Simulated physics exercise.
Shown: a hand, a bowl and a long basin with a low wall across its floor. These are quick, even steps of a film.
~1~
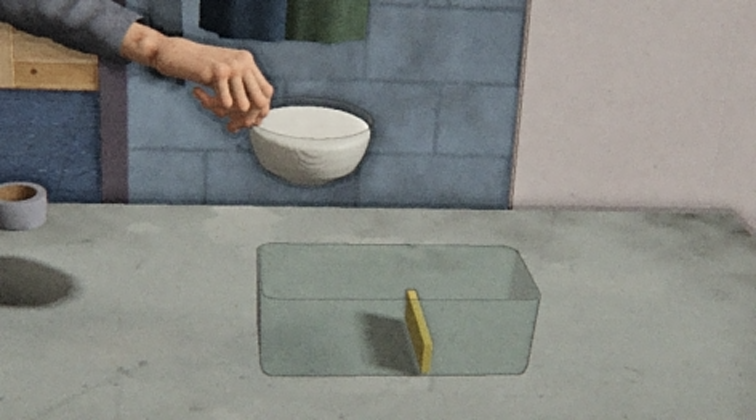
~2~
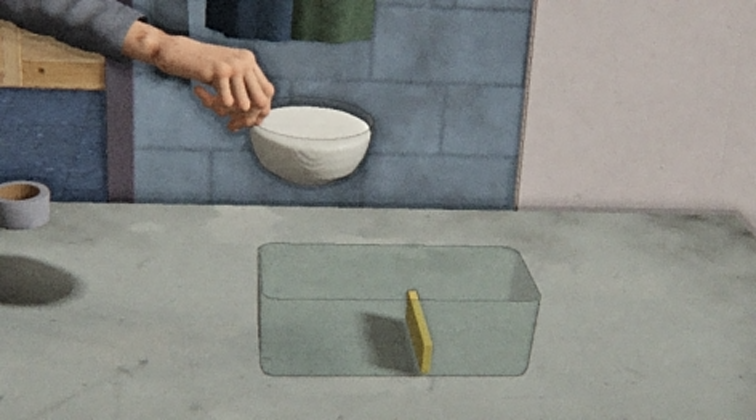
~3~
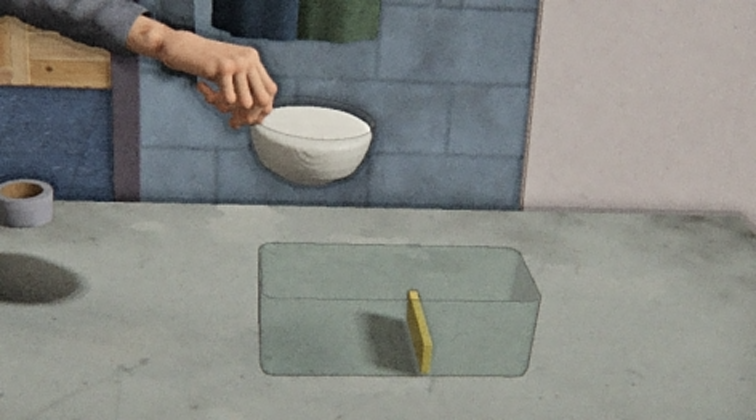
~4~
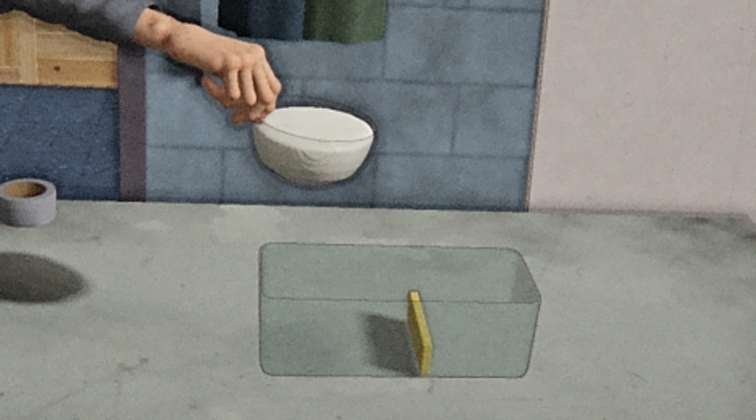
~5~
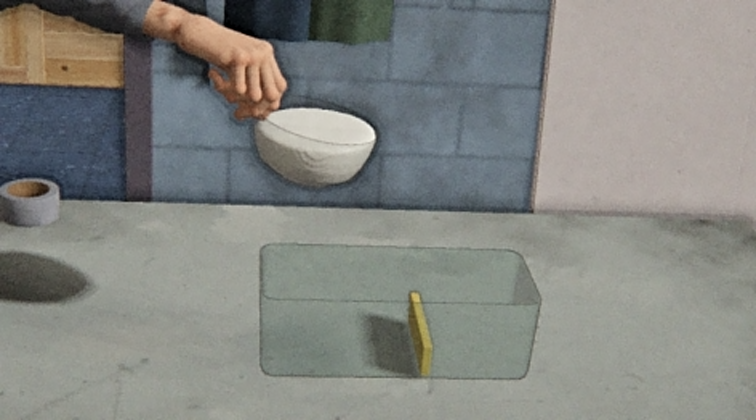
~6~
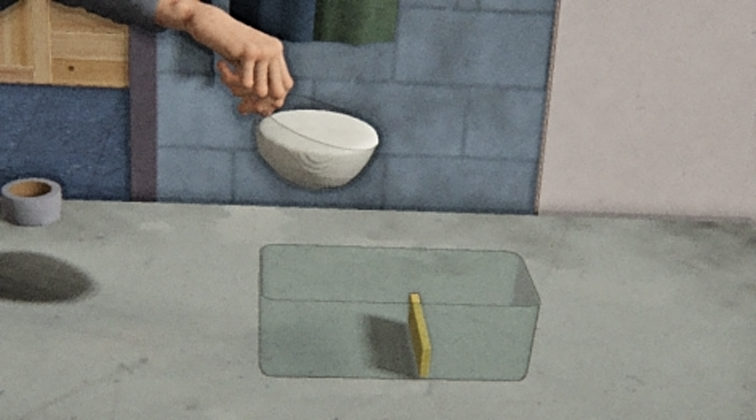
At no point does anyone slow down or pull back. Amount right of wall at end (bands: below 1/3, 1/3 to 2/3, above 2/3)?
Short answer, the right side holds a middle share of a third to two thirds.
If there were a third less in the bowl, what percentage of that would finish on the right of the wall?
I'd put it at some 20 %.
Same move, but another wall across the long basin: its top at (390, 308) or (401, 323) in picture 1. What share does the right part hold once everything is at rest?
In order, near 80 and 65 in a hundred.
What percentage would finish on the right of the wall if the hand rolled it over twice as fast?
It comes to some 30 in a hundred.
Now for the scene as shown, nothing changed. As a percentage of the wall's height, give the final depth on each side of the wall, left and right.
Left near 30; right near 50.
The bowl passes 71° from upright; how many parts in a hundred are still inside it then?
Remaining fraction: Approx. 35 %.
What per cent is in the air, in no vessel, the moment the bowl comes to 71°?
About 40 %.
A moment on, the bowl is tipped part way and 34 per cent is still to pour, 8 is left of the wall and 20 right of it.
Next, the bowl is tipped right over and 1 per cent is still to pour, 44 is left of the wall and 49 right of it.
Then the bowl is tipped right over and 0 per cent is still to pour, 49 is left of the wall and 49 right of it.
Later the bowl is tipped right over and 0 per cent is still to pour, 49 is left of the wall and 49 right of it.
Finally, 49 per cent lies left of the wall, 50 right of it and 1 outside.
